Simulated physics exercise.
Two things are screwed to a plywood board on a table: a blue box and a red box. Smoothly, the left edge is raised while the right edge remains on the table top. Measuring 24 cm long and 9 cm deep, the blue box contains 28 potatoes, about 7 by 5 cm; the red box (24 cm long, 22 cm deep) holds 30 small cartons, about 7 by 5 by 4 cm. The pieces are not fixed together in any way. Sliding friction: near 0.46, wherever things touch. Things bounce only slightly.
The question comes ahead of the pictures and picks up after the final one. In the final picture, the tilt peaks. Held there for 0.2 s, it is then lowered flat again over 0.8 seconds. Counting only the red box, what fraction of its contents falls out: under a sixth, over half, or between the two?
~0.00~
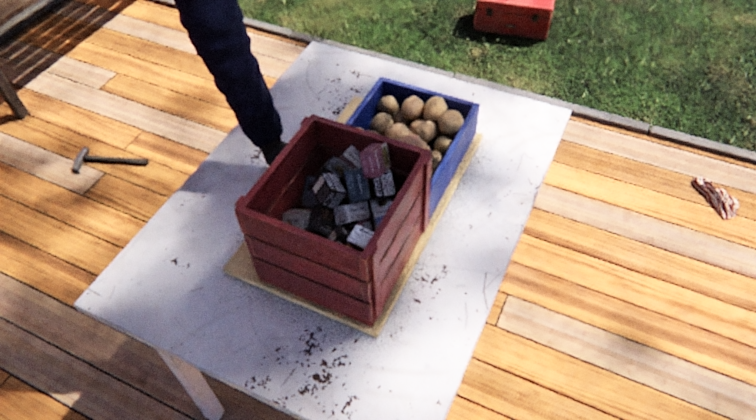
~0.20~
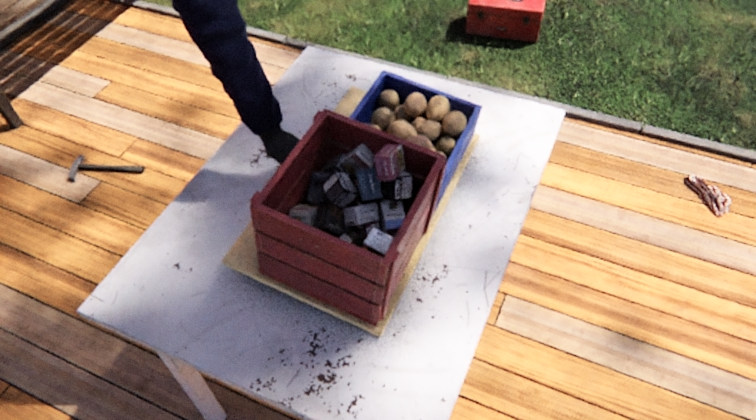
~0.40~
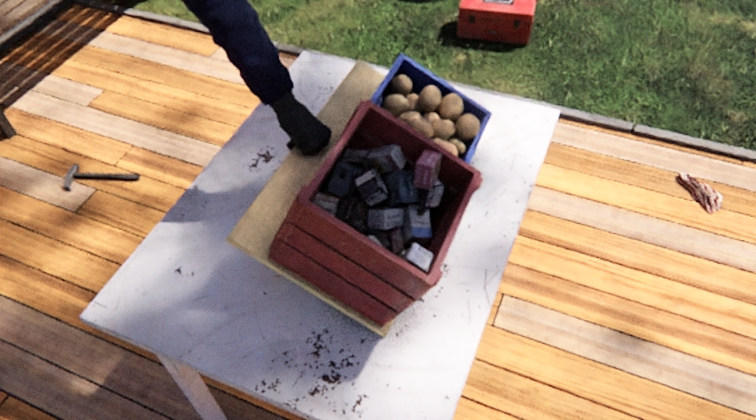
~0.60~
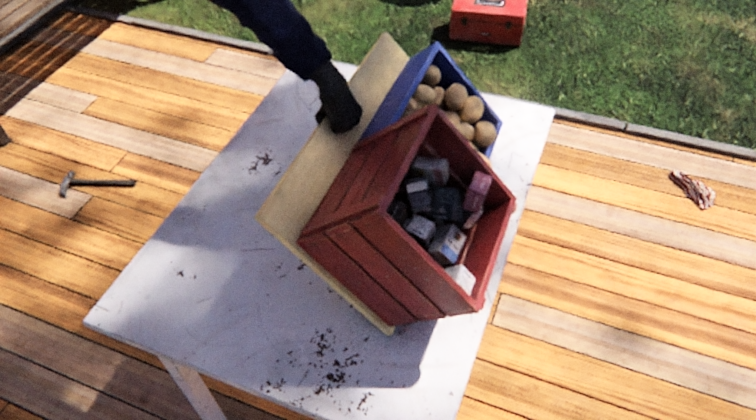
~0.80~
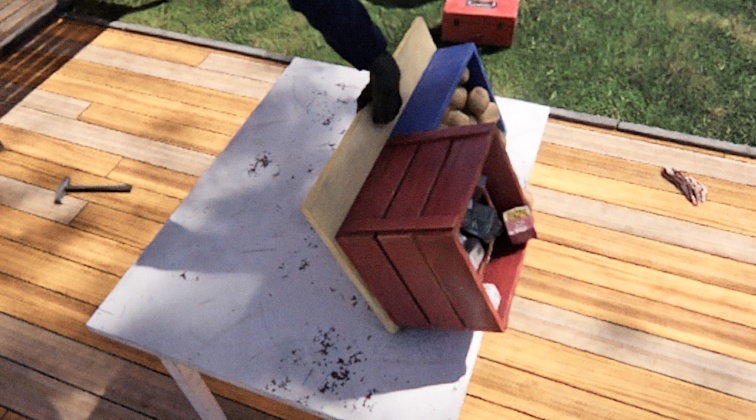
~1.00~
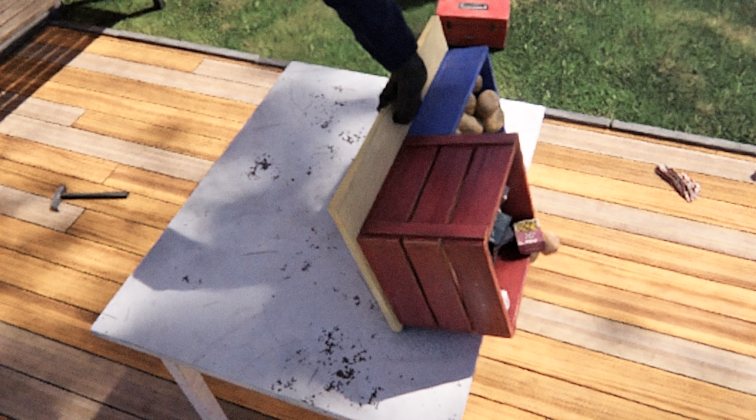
The red box loses under a sixth of what it held.
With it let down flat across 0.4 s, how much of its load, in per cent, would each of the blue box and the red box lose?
Well, that would cost the blue box 30 per cent and the red box 0 per cent.
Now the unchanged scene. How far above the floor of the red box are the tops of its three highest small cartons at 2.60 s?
Some 20 cm.
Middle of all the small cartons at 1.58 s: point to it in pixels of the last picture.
Centre: Around (412, 229) px.
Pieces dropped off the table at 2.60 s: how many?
That count sits near 6.
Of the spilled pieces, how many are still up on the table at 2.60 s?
Some 1 in number.
After 1.26 s, tilt 72°; the blue box is down by 6 of 28 and the red box has all 30.
After 1.58 s, tilt 39°; the blue box is down by 7 of 28 and the red box has all 30.
After 2.02 s, tilt 0°; the blue box is down by 7 of 28 and the red box has all 30.
When it is over (at 2.60 s), the blue box is down by 7 of 28 and the red box has all 30. Asked share, 0 of 30, 0 per cent.
